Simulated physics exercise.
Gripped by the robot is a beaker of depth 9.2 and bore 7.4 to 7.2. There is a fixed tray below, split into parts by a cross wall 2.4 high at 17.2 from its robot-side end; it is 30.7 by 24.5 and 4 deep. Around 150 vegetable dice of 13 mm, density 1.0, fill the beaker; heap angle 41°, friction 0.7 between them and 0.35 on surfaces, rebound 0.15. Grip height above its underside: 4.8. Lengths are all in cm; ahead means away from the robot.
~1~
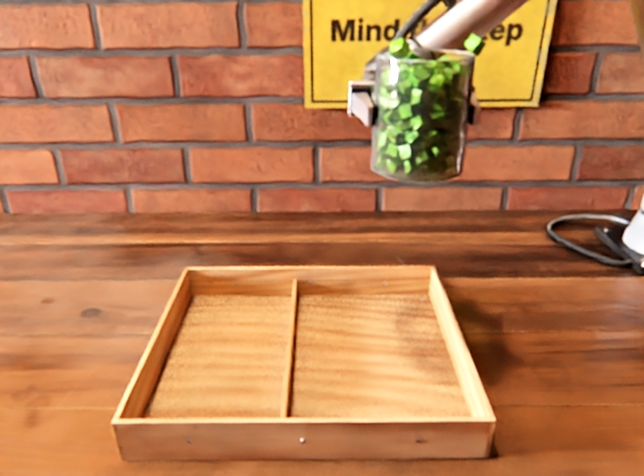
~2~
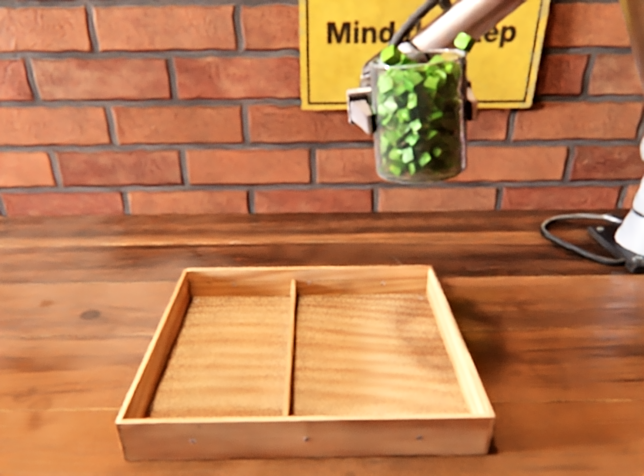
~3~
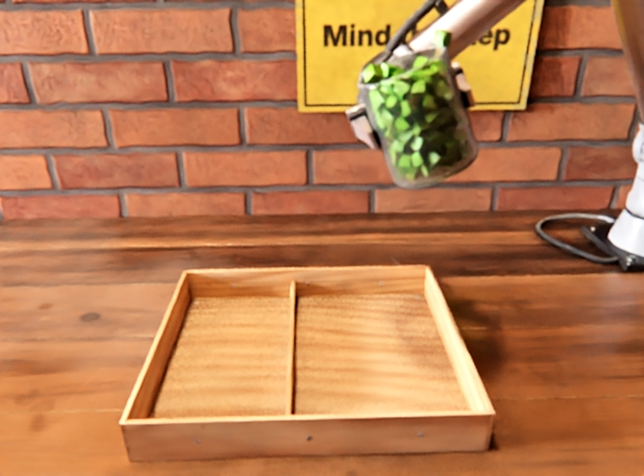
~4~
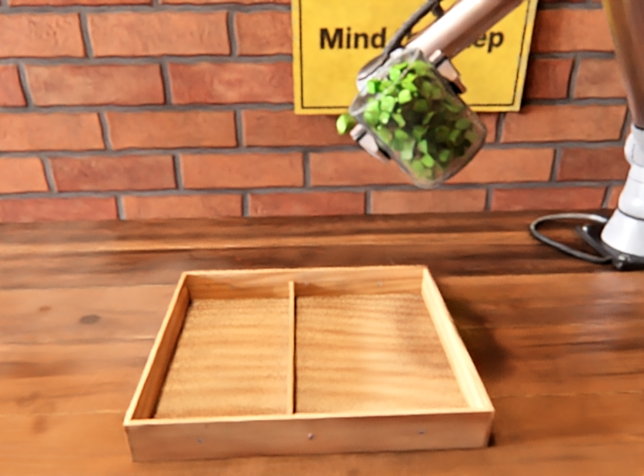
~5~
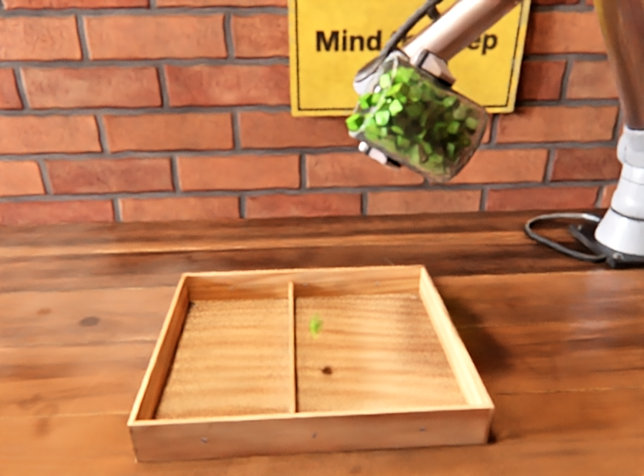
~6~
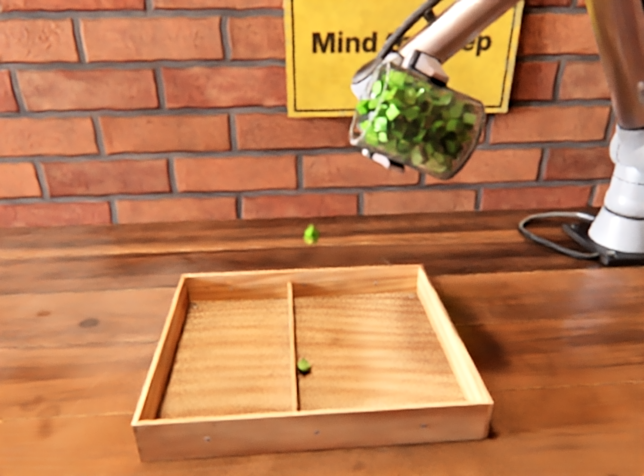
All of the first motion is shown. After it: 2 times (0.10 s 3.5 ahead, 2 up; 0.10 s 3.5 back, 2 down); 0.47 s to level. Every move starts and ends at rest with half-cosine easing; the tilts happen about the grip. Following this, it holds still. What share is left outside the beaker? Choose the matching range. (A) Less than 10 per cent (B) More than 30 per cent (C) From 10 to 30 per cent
More than 30 per cent (B).
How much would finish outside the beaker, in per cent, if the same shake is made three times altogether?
Roughly 65 percent.
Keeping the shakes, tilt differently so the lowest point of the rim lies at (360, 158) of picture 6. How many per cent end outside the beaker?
My estimate is some 85 per cent.
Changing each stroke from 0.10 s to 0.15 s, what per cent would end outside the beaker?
In that case it would be near 20 percent.
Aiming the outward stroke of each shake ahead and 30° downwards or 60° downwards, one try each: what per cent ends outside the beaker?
Estimates, in order: 15 % then 10 %.
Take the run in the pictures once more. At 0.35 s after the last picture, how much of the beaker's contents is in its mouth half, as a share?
I'd say close to 80 per cent.
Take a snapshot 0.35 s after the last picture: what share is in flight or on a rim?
I'd put it near 6 per cent.
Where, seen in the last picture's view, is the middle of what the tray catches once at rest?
Centre estimate: Around (265, 355).
Then, 0.35 s later, tilted 67° forward, highest piece 30 above the table; 96 in the beaker, 31 in the far-side part, 14 in the robot-side part, 9 in flight or on a rim.
Then, 0.70 s later, tilted 20° forward, highest piece 29 above the table; 67 in the beaker, 54 in the far-side part, 28 in the robot-side part, 1 in flight or on a rim.
Then, 1.07 s later, level, highest piece 29 above the table; 67 in the beaker, 54 in the far-side part, 29 in the robot-side part.
Then, 2.12 s later, level, highest piece 29 above the table; 67 in the beaker, 54 in the far-side part, 29 in the robot-side part.
At rest, 67 in the beaker, 54 in the far-side part, 29 in the robot-side part. That is 55 % outside the beaker.
